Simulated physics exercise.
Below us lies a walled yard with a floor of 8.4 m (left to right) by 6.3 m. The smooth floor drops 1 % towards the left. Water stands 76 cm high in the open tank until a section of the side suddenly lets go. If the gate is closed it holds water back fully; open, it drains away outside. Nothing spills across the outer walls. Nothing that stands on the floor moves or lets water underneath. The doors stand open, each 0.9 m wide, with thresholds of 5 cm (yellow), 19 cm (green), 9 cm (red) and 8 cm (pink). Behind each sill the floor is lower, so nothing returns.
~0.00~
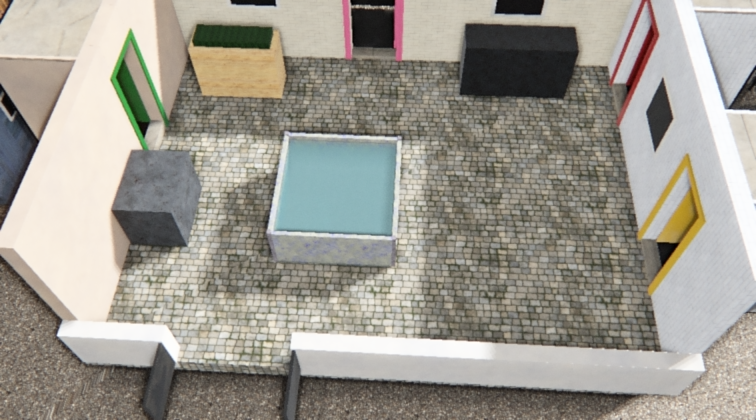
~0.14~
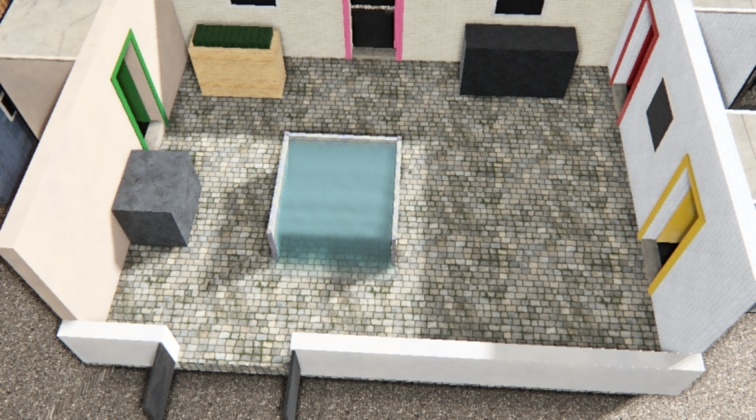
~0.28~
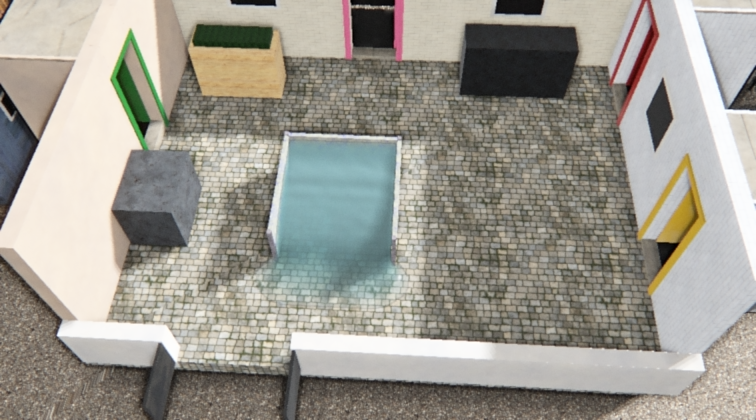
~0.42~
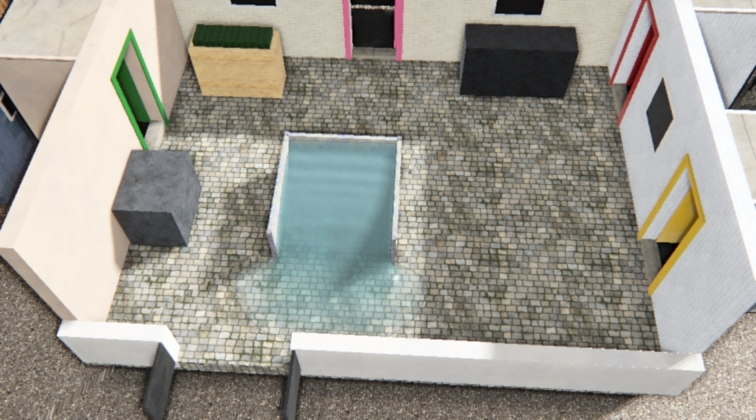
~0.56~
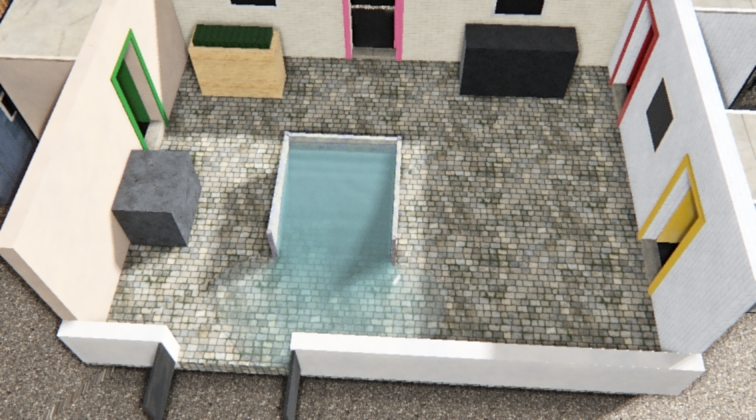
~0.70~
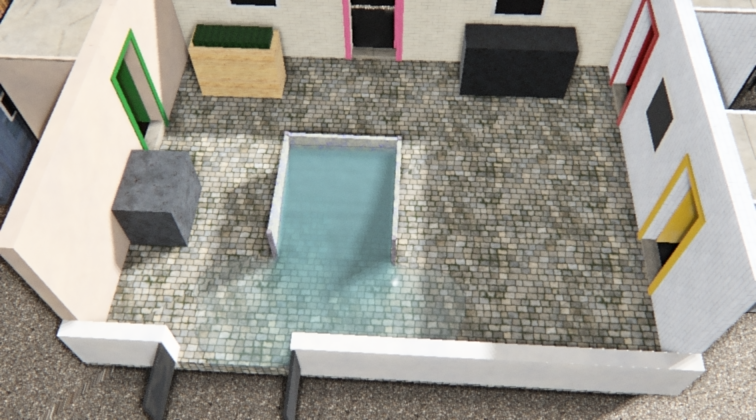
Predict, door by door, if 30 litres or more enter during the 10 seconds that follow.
The water let in: At the yellow door it exceeds the limit; at the green door it keeps below the limit; at the red door it keeps below the limit; at the pink door it does not reach the limit.
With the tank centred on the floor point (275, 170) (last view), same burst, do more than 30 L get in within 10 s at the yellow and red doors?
Then: Yellow below, red below.
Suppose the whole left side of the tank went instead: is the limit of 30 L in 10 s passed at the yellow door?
Against that limit: Yellow below.
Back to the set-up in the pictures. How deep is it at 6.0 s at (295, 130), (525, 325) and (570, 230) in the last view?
Roughly 0, 3 and 7 cm, in turn.
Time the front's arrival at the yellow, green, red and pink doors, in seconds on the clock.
Arrival: Yellow 2.6 s, green 4.0 s, red 4.0 s, pink 7.5 s.
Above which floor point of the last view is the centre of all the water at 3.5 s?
Near (386, 281).
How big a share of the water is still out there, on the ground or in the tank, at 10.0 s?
Some 58 per cent remains.
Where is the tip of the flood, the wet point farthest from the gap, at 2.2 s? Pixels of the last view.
At about (654, 370).
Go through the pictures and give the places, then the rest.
In the first frame, still water, 76 cm deep, in the open tank at (338, 186).
In the second frame, the front is at (274, 269), 1.0 m from the gap at (334, 253); 0.5 m2 of floor is under water; 76 cm left at the back of the open tank.
In the third frame, the front is at (261, 279), 1.2 m from the gap at (334, 254); 1.5 m2 of floor is under water; 76 cm left at the back of the open tank.
In the fourth frame, water pours out at (334, 255) and has run 1.6 m, to (251, 313); typically 11 cm deep outside, 71 cm at the open tank's back.
In the fifth frame, water pours out at (334, 255) and has run 2.0 m, to a hidden place; typically 10 cm deep outside, 64 cm at the open tank's back.
In the sixth frame, water pours out at (334, 256) and has run 2.4 m, to a hidden place; typically 9 cm deep outside, 65 cm at the open tank's back.
After 1.4 s water covers 15 % of the floor and is deepest (50 cm) near (325, 342); yellow door not reached, green door not reached, red door not reached, pink door not reached.
After 2.2 s water covers 25 % of the floor and is deepest (35 cm) near (336, 354); yellow door not reached, green door not reached, red door not reached, pink door not reached.
After 3.5 s water covers 40 % of the floor and is deepest (22 cm) near (100, 342); yellow door 14 cm at the sill, 26 L in, green door not reached, red door not reached, pink door not reached.
After 6.0 s water covers 55 % of the floor and is deepest (14 cm) near (140, 250); yellow door 7 cm at the sill, 68 L in, green door 1 cm at the sill, 0 L in, red door 3 cm at the sill, 0 L in, pink door not reached.
After 10.0 s water covers 90 % of the floor and is deepest (6 cm) near (100, 342); yellow door 2 cm at the sill, 71 L in, green door 1 cm at the sill, 0 L in, red door 5 cm at the sill, 0 L in, pink door 2 cm at the sill, 0 L in.
